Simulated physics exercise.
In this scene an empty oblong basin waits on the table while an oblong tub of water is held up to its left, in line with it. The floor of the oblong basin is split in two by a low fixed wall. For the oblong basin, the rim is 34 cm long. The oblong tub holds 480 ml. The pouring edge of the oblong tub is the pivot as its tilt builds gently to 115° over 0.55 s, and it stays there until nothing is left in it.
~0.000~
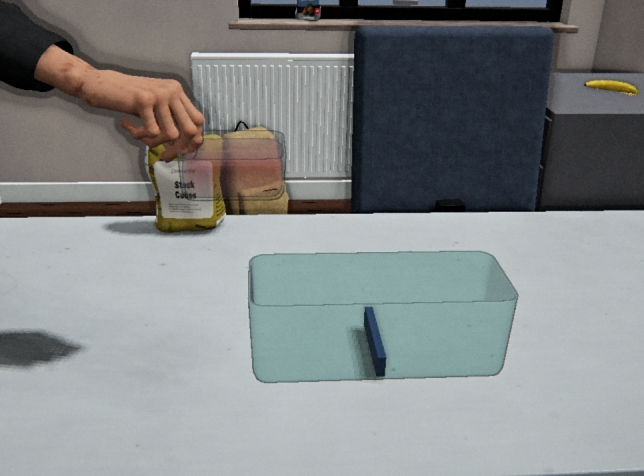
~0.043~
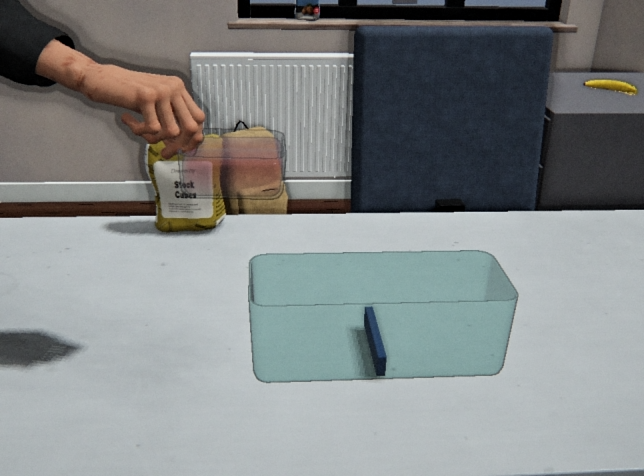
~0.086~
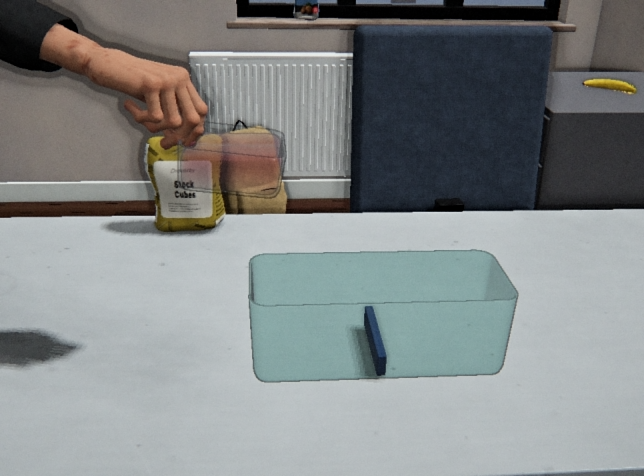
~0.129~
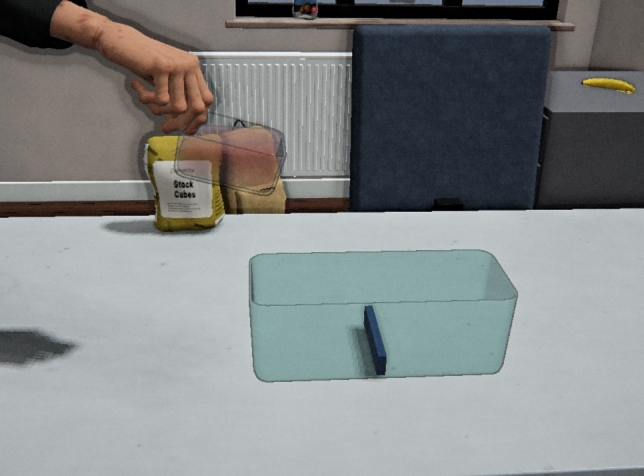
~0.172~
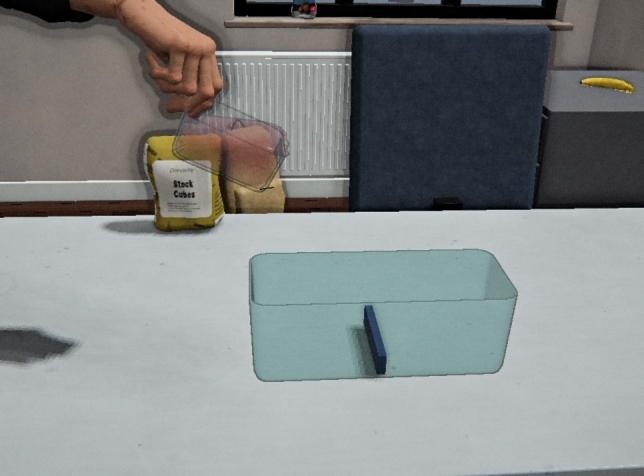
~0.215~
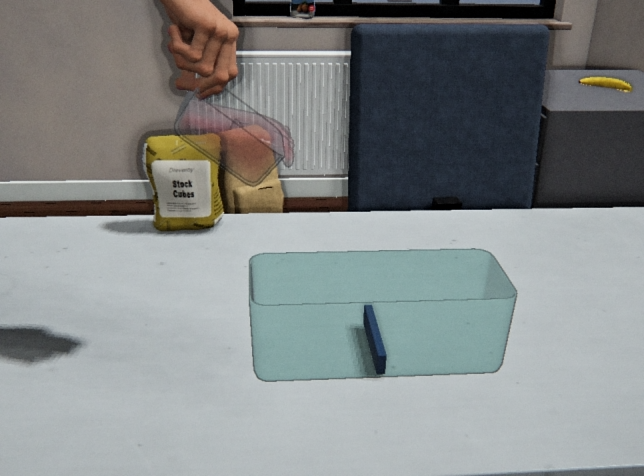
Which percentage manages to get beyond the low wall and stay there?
Beyond the low wall, roughly 55 per cent stays.
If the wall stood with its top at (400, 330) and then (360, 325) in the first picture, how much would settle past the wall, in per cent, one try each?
Respectively 20 and 65 %.
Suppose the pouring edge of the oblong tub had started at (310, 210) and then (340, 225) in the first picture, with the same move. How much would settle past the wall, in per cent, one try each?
Some 60 and 70 per cent, in that order.
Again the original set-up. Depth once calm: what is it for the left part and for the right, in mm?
Some 10 mm on the left and 14 mm on the right.
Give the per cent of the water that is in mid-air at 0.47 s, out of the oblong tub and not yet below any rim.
My guess is roughly 76 %.
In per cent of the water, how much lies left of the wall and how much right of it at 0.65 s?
Near 22 on the left, 70 on the right.
Then, 0.47 s in, the tilt is 109° and 11 per cent is still to pour, 12 is left of the wall and 0 right of it.
Then, 0.65 s in, the tilt is 115° and 0 per cent is still to pour, 22 is left of the wall and 69 right of it.
Then, 0.84 s in, the tilt is 115° and 0 per cent is still to pour, 35 is left of the wall and 55 right of it.
Then, 1.05 s in, the tilt is 115° and 0 per cent is still to pour, 39 is left of the wall and 55 right of it.
Finally, 39 per cent lies left of the wall, 55 right of it and 5 outside.
